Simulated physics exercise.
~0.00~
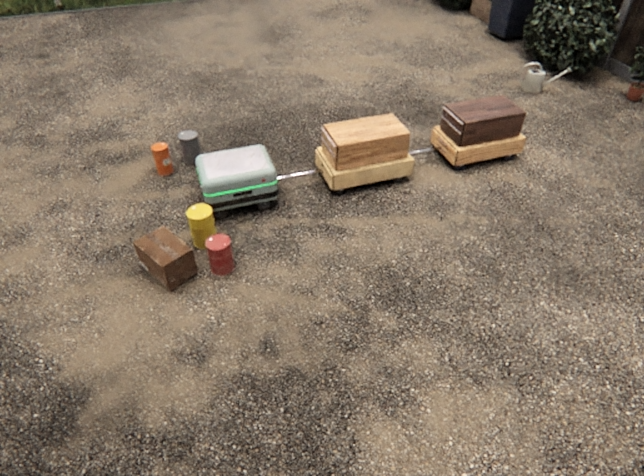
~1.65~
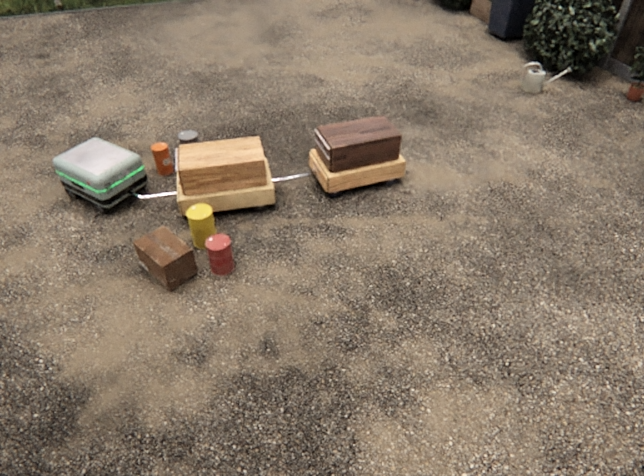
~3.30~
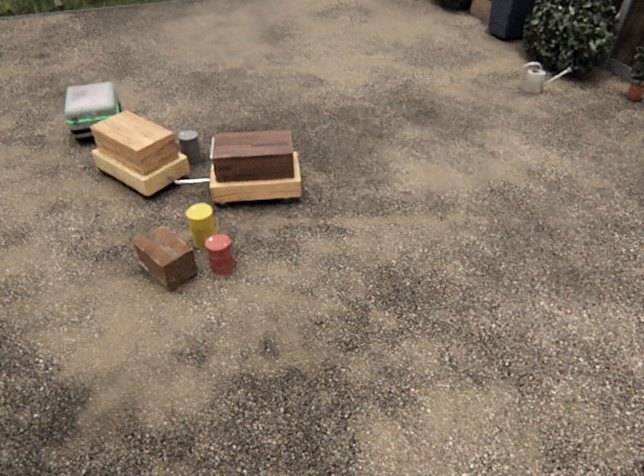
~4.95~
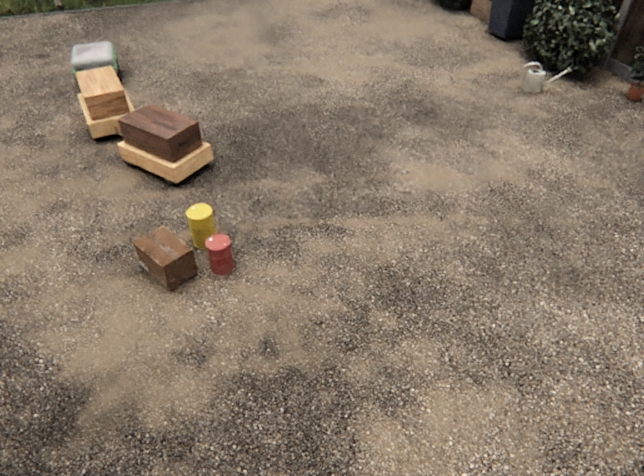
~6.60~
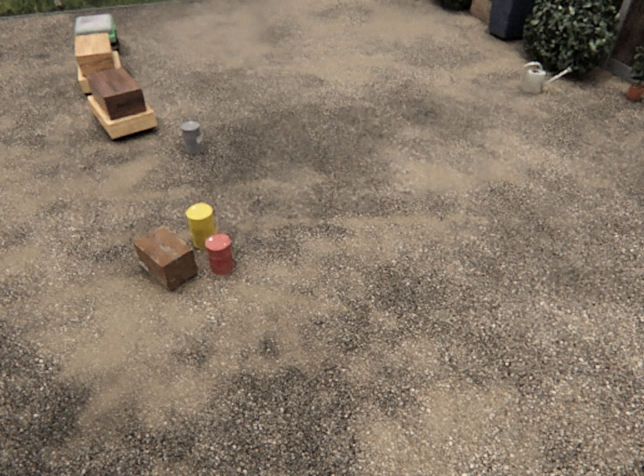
A tug tows two loaded carts left, then turns away, and the orange canister disappears.
